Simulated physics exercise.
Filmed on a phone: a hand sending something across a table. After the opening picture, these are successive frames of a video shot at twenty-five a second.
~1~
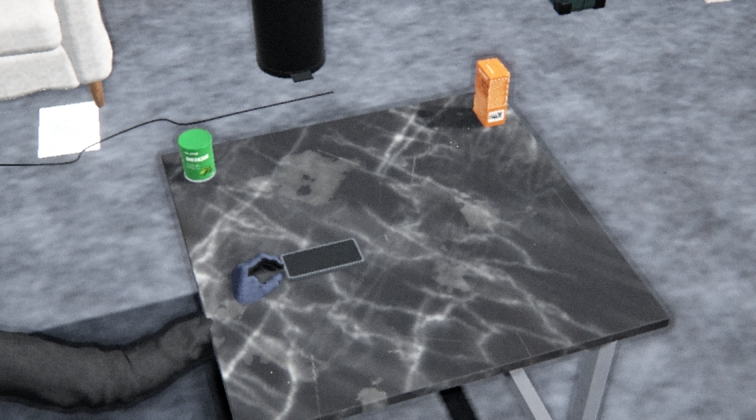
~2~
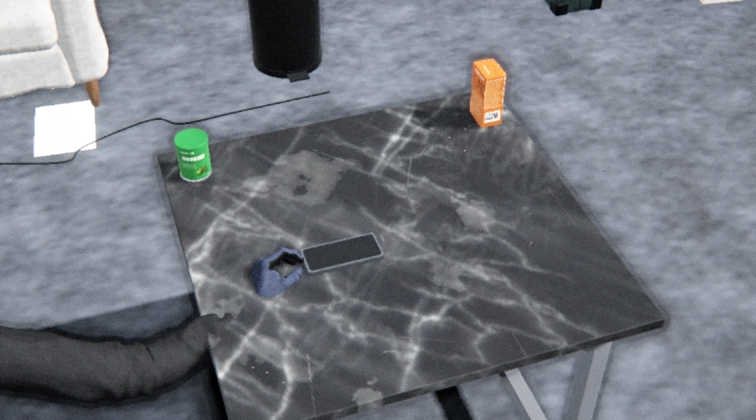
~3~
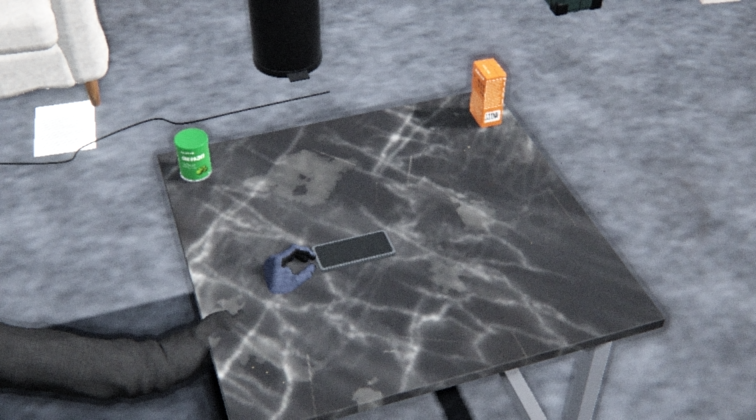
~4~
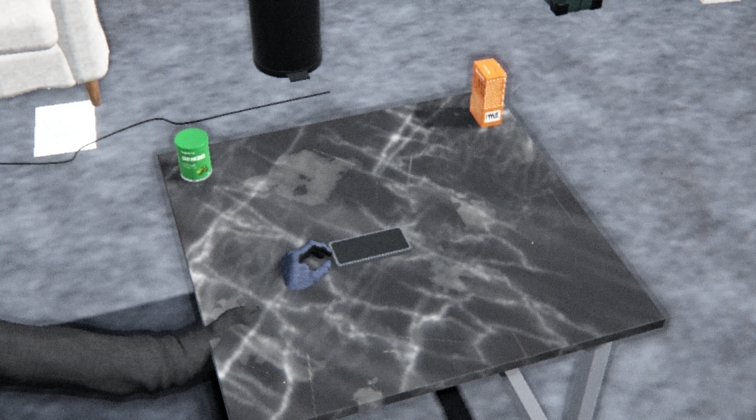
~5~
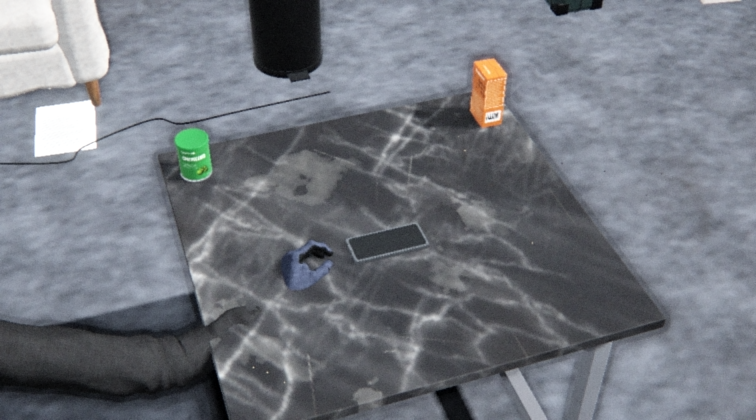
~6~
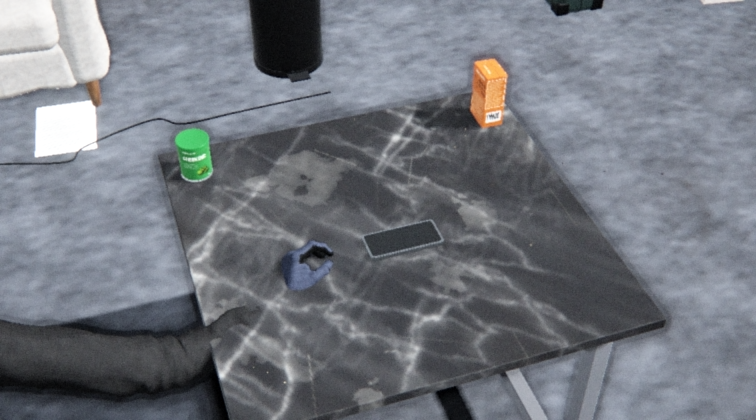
The footage shows a blue-gloved hand pushing a grey phone rightward across a dark marbled table, with a green container and an orange box near the far corners; the hand then stays back while the phone slides slightly farther right.
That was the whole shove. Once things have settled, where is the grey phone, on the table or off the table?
The grey phone stays on the table.
Then, 0.10 s after the last picture, grey phone slid about its own width near (429, 234).
Then, 0.20 s after the last picture, grey phone slid about its own width near (443, 231).
At rest, moved from the start, grey phone. Seen from the same camera at the end, grey phone near (444, 230).
